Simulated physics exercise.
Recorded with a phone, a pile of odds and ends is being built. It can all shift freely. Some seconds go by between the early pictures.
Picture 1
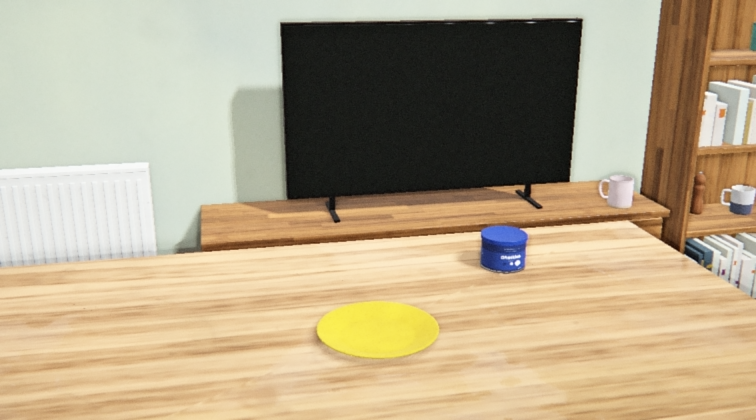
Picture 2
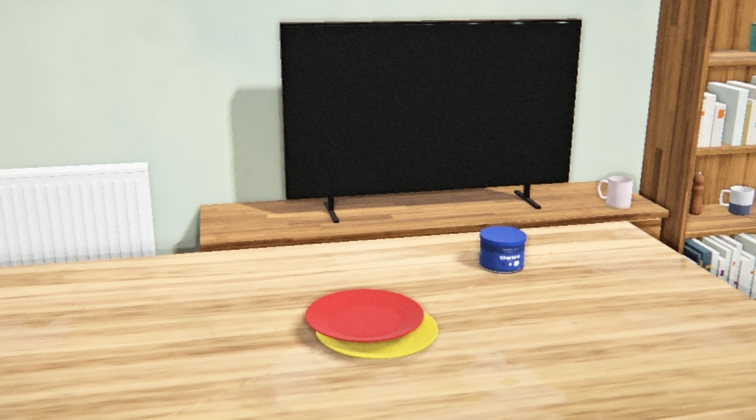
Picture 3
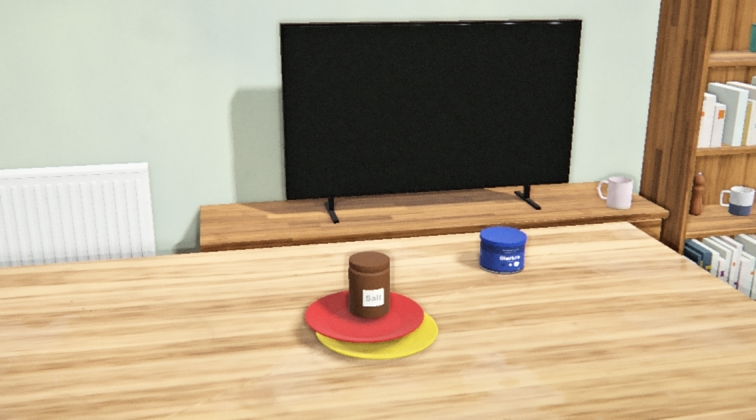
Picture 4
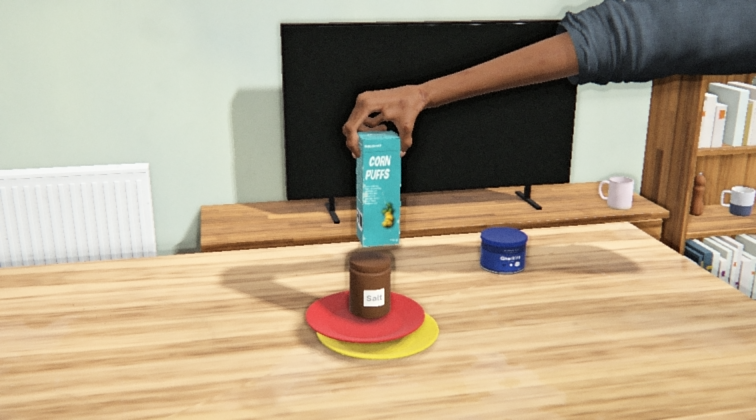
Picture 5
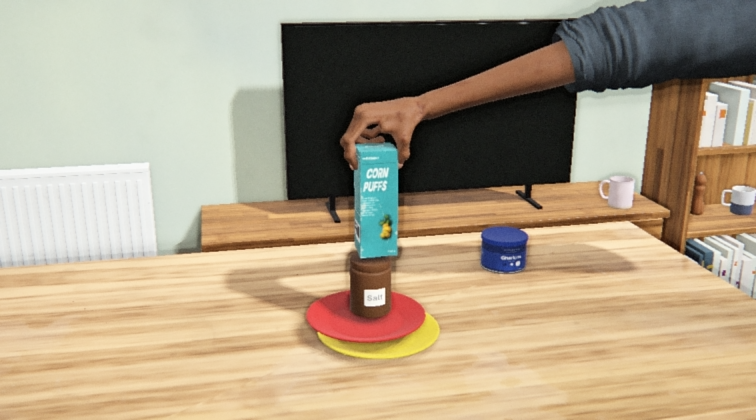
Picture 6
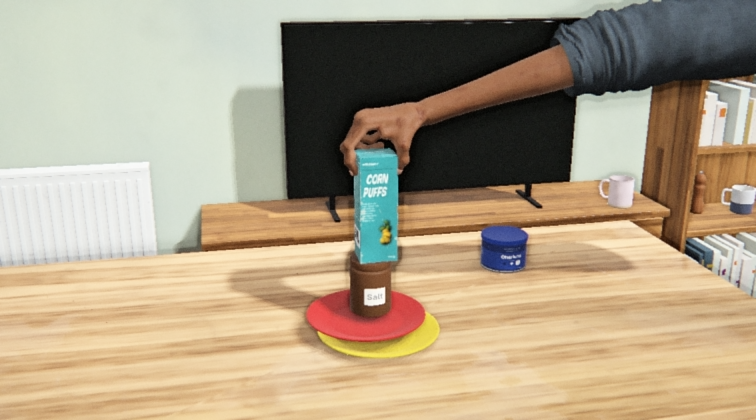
A living room with a television on a low wooden unit is seen from behind a pale wooden table, the view staying still. On the table, a yellow plate sits left of a blue tub, and a red plate, then a brown jar, appear stacked upon it. From the right, a hand holding a turquoise Corn Puffs carton lowers it onto the jar and keeps hold.
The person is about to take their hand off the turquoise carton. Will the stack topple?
The pile survives.
Then, 0.30 s on from there, no change.
Then, 0.70 s on from there, turquoise carton resting near (376, 207).
In the end, all 5 unmoved. At the end, from the last picture's camera, turquoise carton near (376, 207). The pile keeps its balance.
